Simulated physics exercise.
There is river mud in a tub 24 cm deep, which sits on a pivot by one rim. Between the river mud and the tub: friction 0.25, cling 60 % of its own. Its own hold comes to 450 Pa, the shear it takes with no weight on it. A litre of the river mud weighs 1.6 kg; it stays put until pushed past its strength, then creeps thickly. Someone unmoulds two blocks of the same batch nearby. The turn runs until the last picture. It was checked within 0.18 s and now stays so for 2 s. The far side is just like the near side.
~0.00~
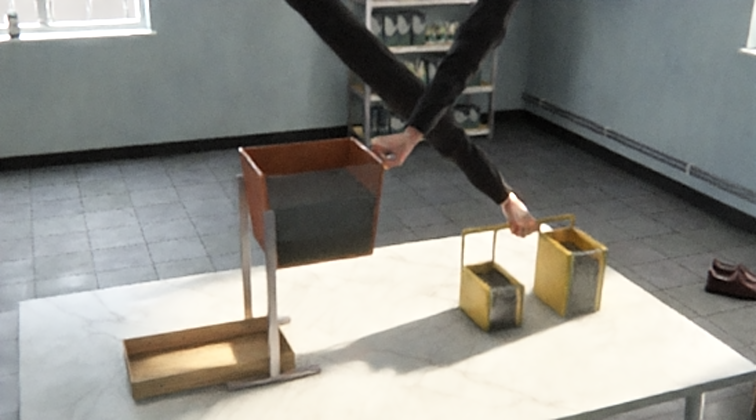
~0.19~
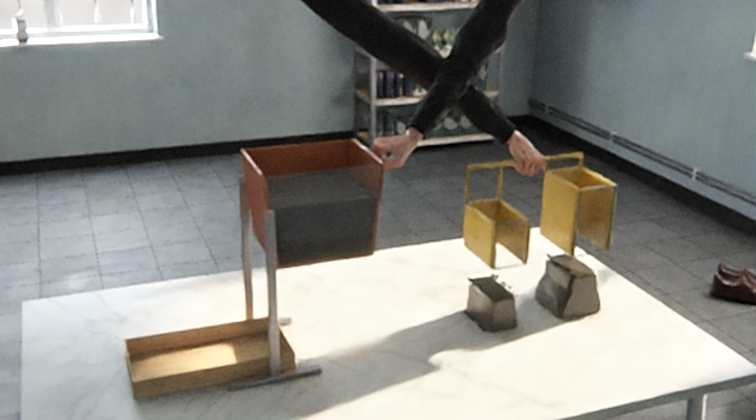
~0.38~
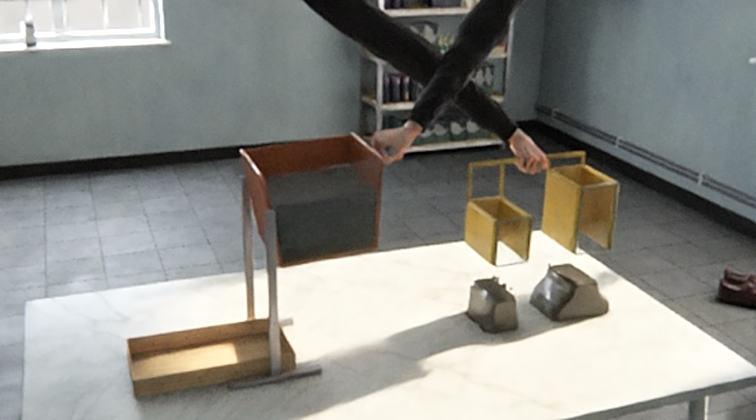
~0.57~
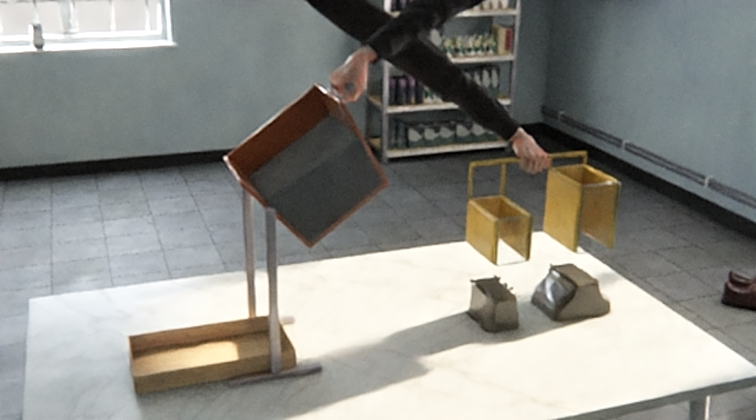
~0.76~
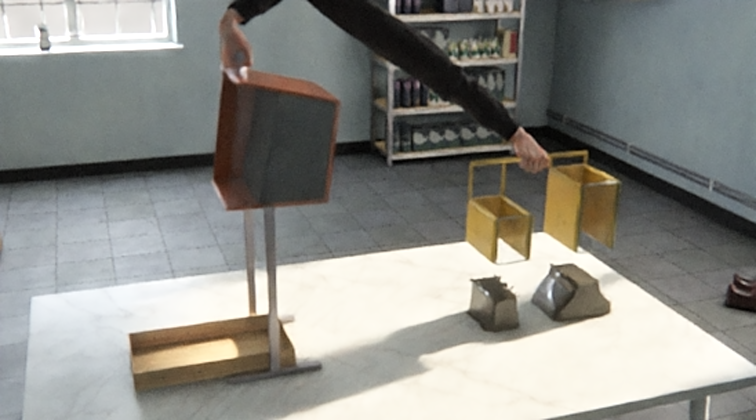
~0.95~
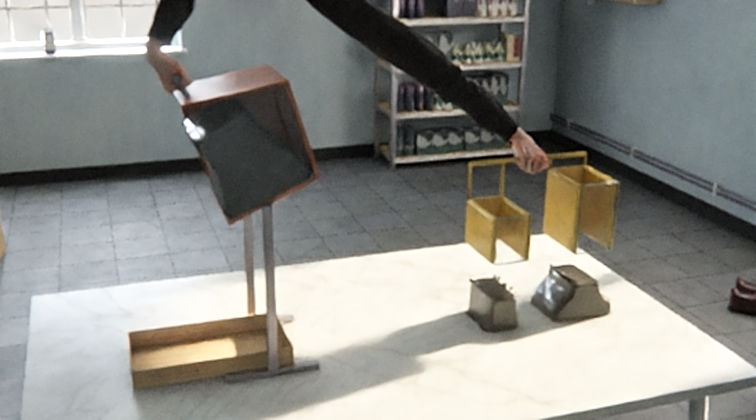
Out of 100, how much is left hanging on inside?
Around 0 out of 100.
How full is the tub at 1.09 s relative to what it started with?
Tub contents: Around 35 %.
After 1.09 s, the tub is at 107 degrees and holds 37 %.
After 1.26 s, the tub is at 107 degrees and holds 8 %.
After 1.43 s, the tub is at 107 degrees and holds 0 %.
After 1.60 s, the tub is at 107 degrees and holds 0 %.
After 2.95 s, the tub is at 107 degrees and holds 0 %.
